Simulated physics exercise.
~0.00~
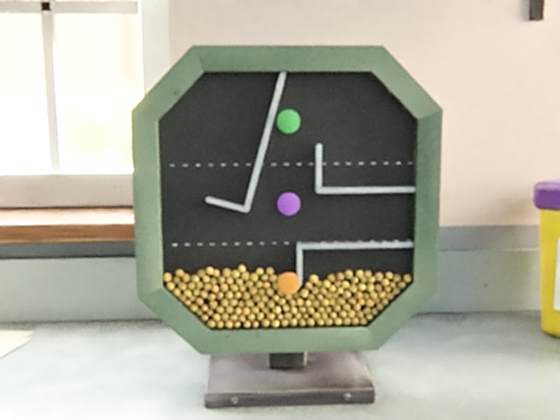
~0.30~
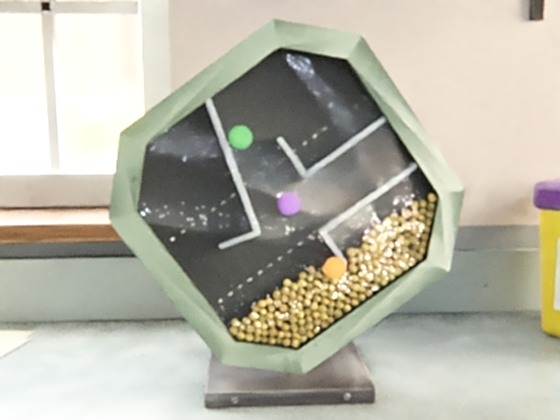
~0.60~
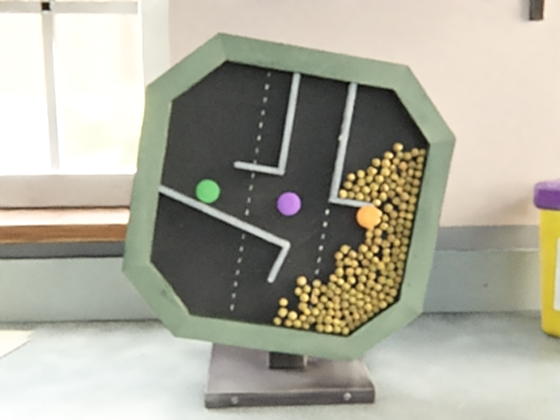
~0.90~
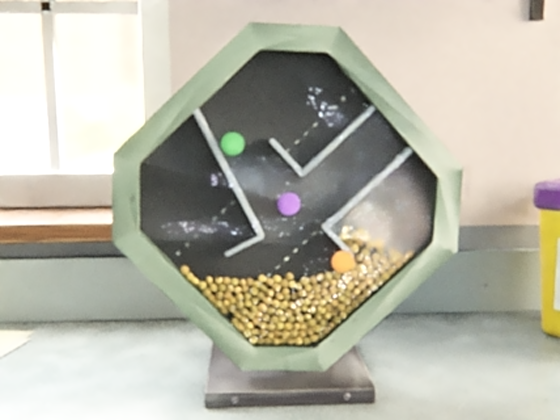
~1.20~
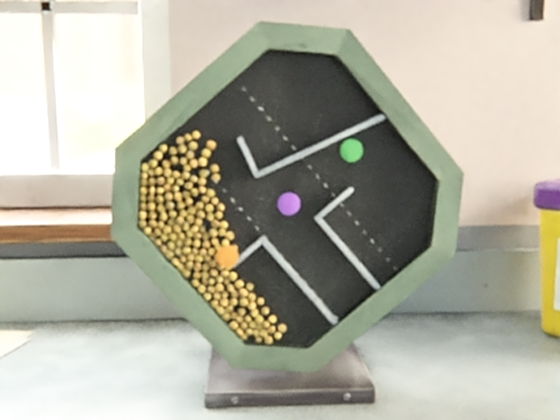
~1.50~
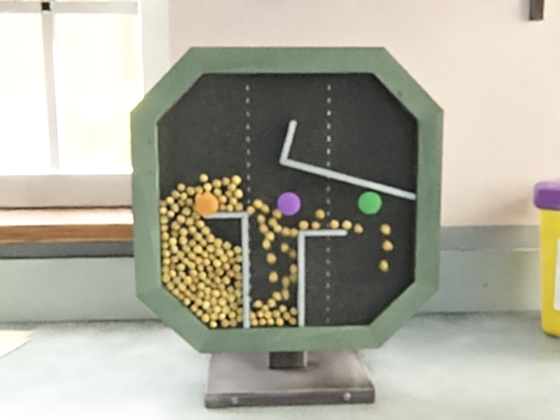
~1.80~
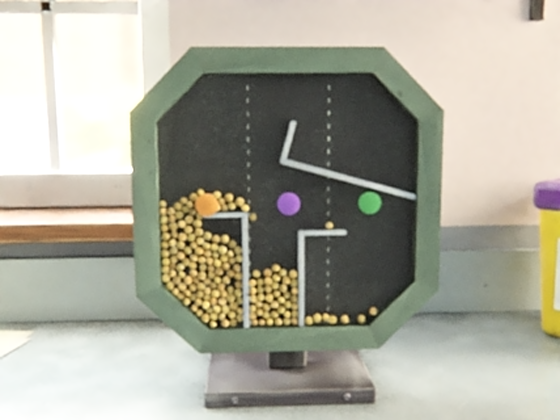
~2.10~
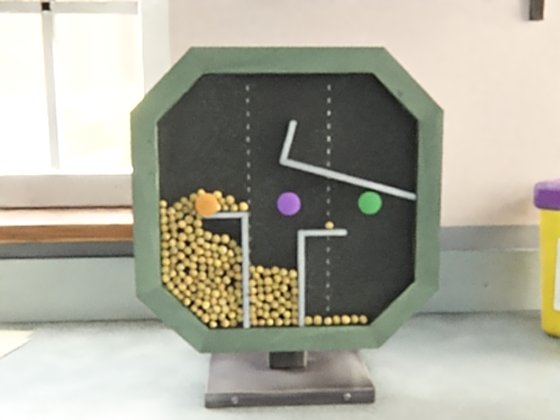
A green eight-sided case of golden beads turned anticlockwise on its stand, then swung back clockwise well past its starting position, and the beads slid left and spilled over the inner walls, settling mostly in the orange-dotted left section, with a few at the right.
